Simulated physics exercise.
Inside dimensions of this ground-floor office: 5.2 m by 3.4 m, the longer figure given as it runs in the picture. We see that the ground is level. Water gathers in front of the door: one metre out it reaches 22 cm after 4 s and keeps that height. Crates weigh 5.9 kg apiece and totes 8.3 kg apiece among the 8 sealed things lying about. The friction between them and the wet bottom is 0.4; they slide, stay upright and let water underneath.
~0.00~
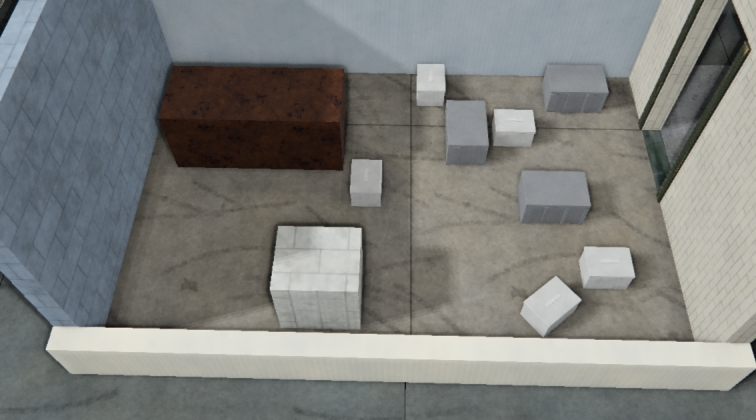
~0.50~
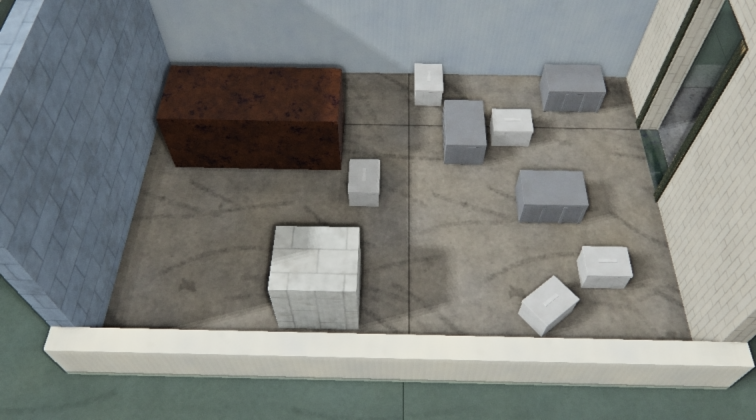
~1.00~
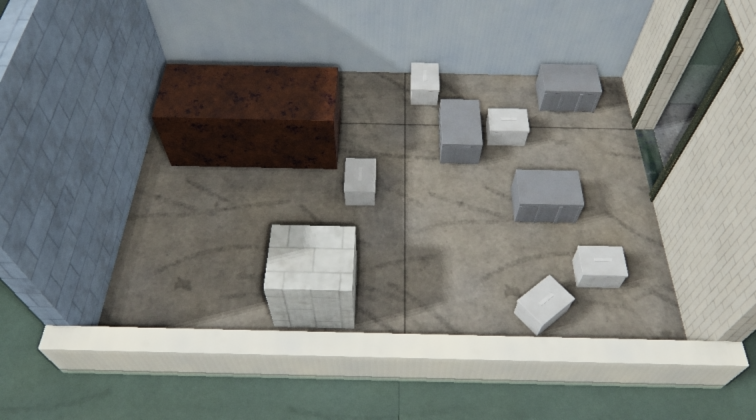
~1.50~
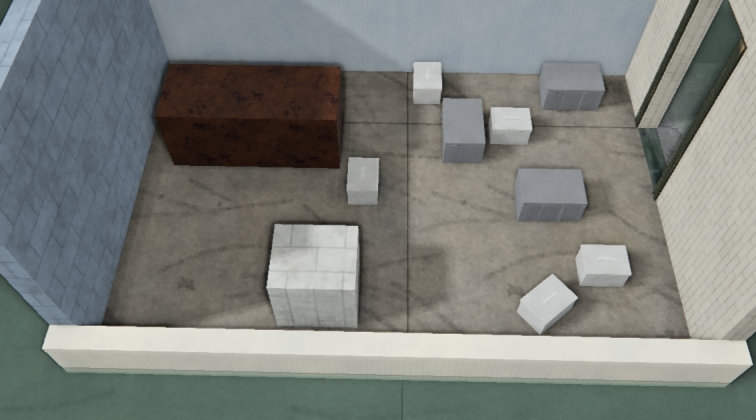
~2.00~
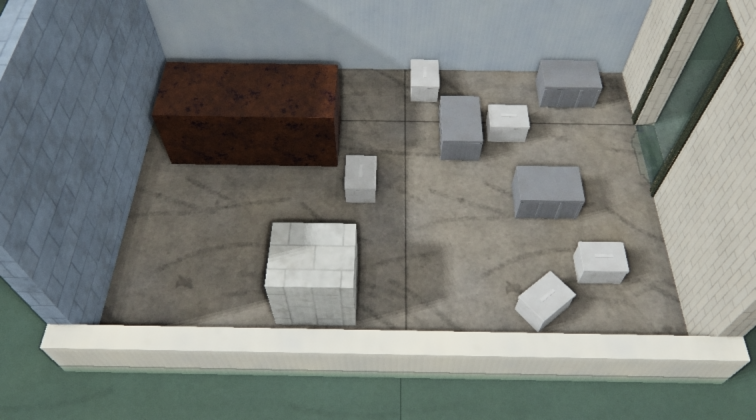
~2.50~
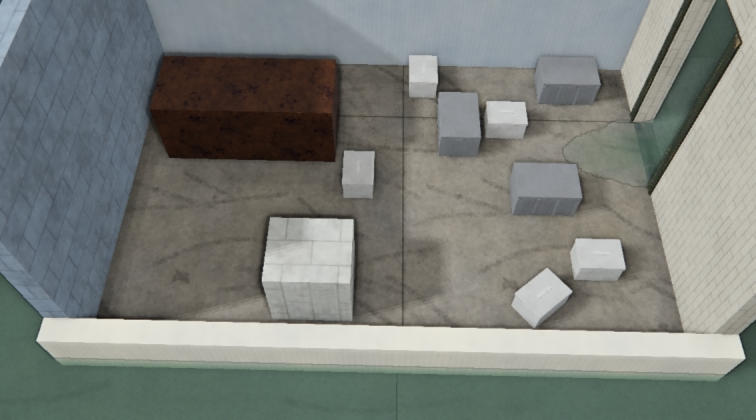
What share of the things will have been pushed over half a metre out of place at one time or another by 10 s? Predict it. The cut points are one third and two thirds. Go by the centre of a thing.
It falls between one third and two thirds.
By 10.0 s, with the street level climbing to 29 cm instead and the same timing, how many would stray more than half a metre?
In that case the number is 5.
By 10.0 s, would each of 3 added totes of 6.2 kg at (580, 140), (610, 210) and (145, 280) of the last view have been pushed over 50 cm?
Taking them in order, the first is beyond that distance, the second is within that distance and the third is within that distance.
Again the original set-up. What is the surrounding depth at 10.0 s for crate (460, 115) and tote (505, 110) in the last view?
Depths: Near 8 cm, then near 8 cm.
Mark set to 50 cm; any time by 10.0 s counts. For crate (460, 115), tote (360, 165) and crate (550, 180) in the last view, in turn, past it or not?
So that's beyond it for the first, beyond it for the second and beyond it for the last.
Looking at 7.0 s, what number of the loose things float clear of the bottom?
Then: 4.
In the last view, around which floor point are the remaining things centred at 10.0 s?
Centre of the remaining things: Roughly (415, 191).
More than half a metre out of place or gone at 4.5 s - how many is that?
By then the count is 1.
After 3.5 s 0 of 8 are over 50 cm from their spots; 0 afloat.
After 4.5 s 1 of 8 are over 50 cm from their spots; 0 afloat.
After 7.0 s 5 of 8 are over 50 cm from their spots; 4 afloat.
After 10.0 s 5 of 8 are over 50 cm from their spots, and 5 have been at some point; 5 afloat.
